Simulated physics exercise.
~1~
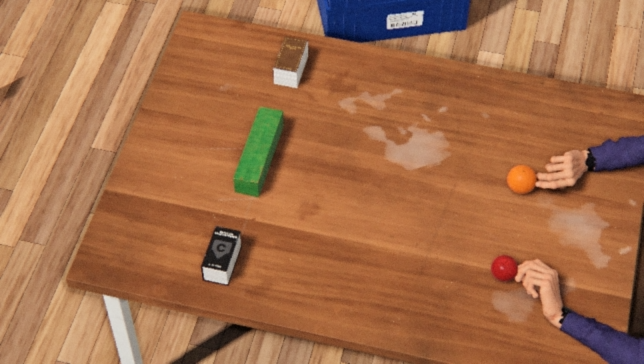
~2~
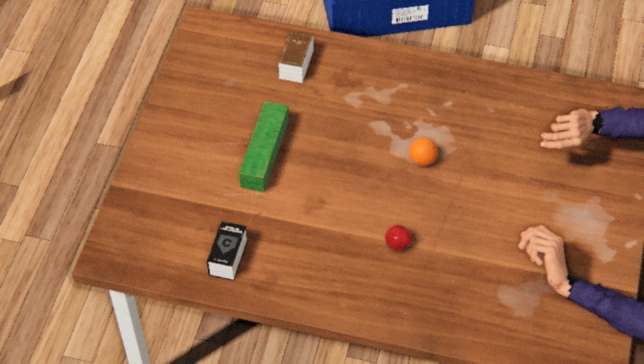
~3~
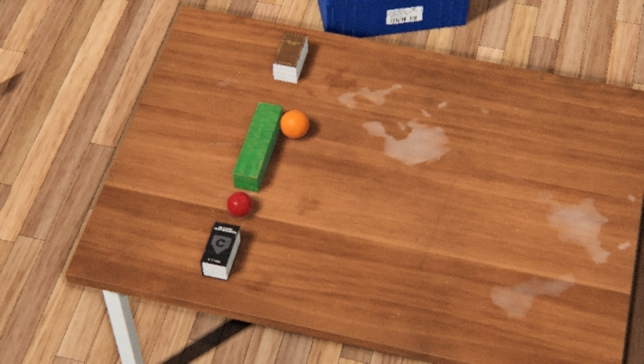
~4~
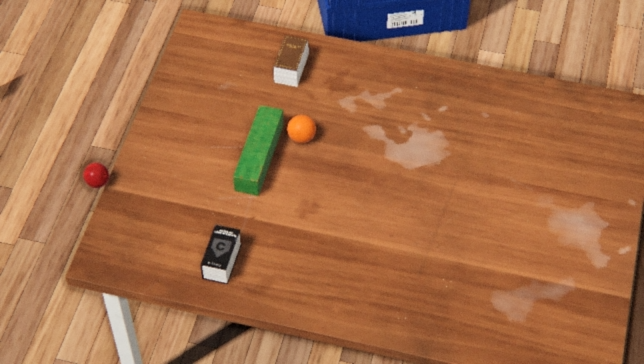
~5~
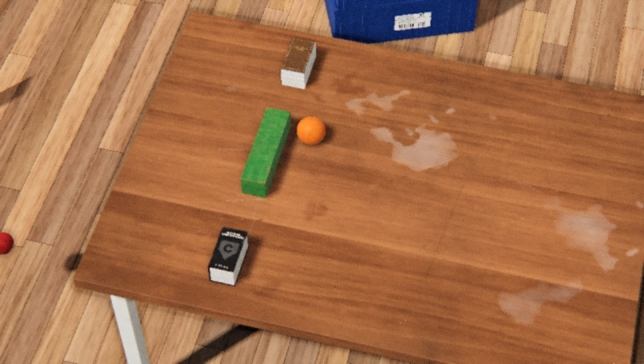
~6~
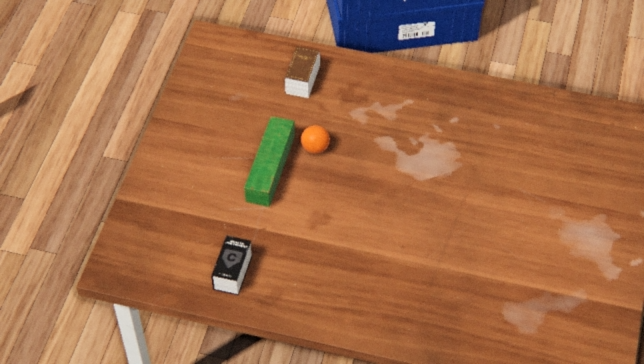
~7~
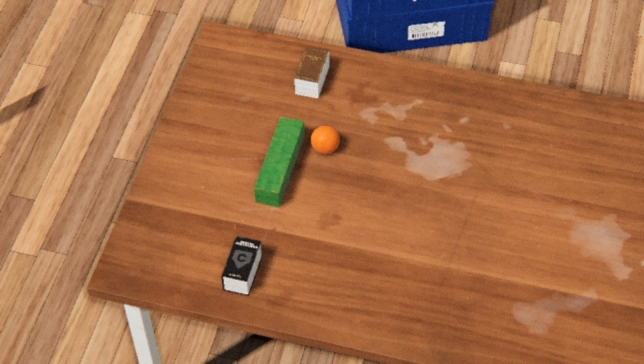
Orange ball and red ball rolling left from two hands, orange bouncing off green block, red passing through gap and off table.
